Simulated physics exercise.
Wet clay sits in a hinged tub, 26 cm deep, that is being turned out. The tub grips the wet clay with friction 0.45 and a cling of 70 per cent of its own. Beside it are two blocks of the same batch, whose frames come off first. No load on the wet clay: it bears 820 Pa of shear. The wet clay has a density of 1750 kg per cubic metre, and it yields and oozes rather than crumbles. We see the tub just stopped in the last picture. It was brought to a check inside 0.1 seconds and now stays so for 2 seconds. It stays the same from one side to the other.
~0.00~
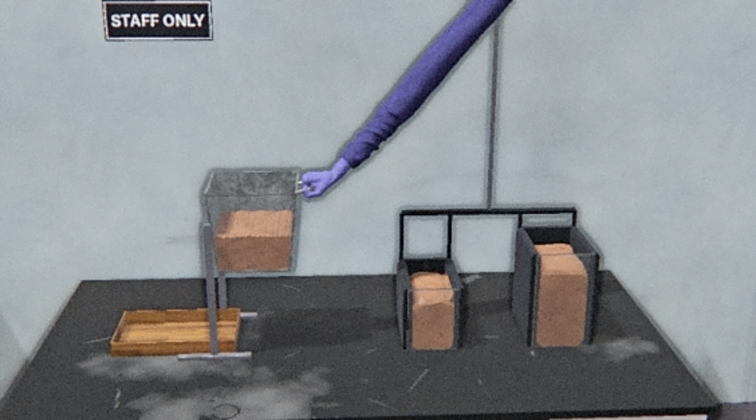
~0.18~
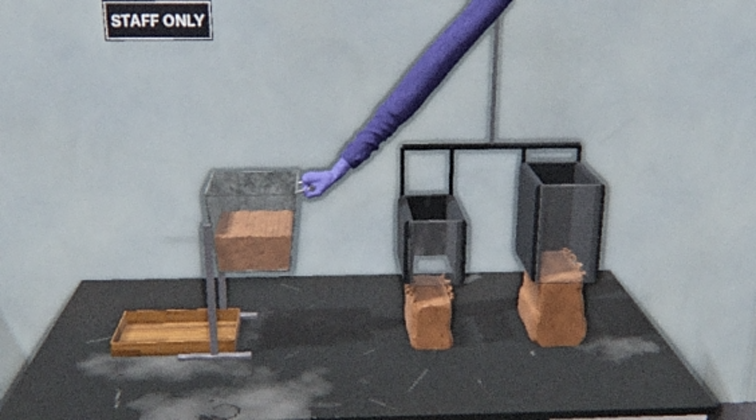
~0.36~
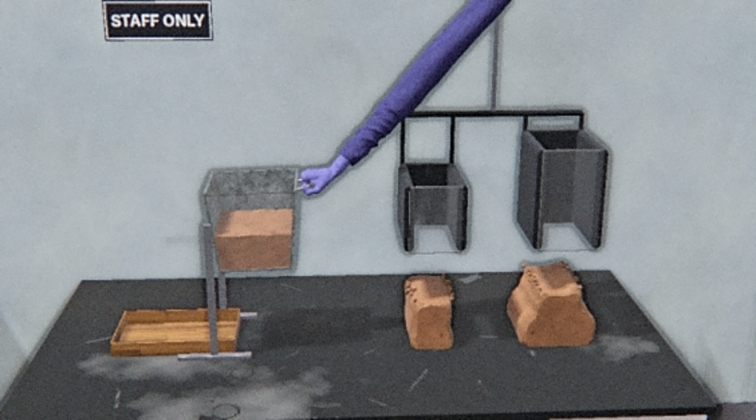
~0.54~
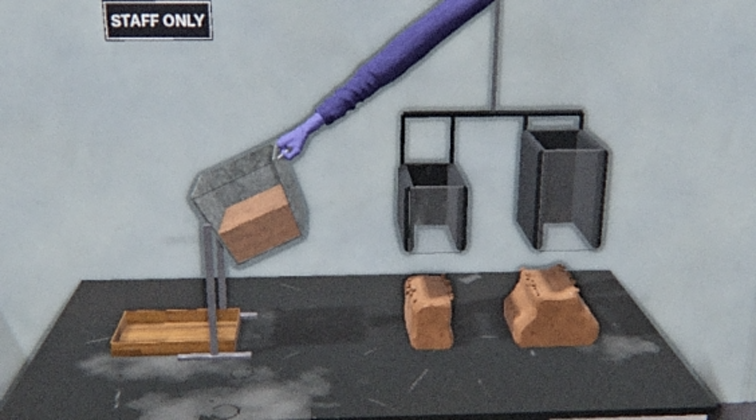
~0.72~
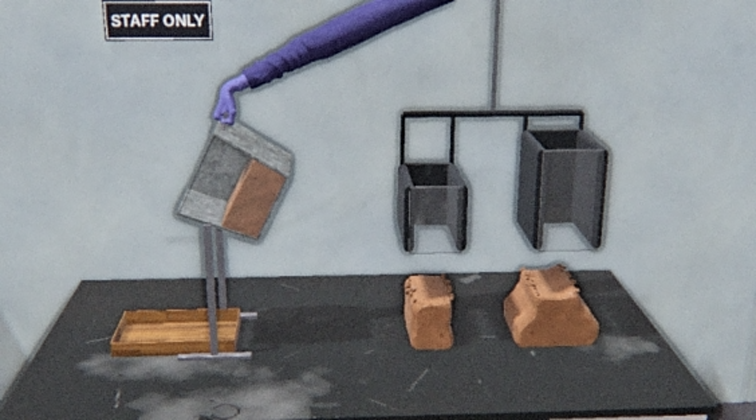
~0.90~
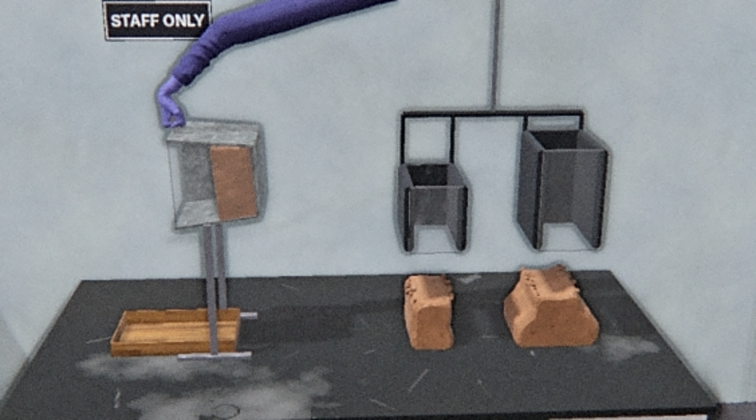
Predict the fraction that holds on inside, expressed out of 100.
Around 70 out of 100.
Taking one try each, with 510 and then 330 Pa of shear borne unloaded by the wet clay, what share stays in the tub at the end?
Respectively, close to 65 % and close to 60 %.
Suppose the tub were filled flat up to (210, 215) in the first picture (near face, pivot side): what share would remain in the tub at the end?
That gives some 50 %.
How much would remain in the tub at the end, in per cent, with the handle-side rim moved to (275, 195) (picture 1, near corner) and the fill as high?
I'd put it at close to 100 per cent.
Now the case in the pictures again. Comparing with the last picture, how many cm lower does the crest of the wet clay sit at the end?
About 13 cm.
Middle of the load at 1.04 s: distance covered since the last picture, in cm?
Roughly 4 centimetres.
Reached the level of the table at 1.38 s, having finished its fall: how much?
0 %.
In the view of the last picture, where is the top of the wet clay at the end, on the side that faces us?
(236, 188).
After 1.04 s, the tub is at 92 degrees and holds 100 %.
After 1.21 s, the tub is at 92 degrees and holds 99 %.
After 1.38 s, the tub is at 92 degrees and holds 79 %.
After 1.55 s, the tub is at 92 degrees and holds 70 %.
After 2.90 s, at the end, the tub is at 92 degrees and holds 70 %.
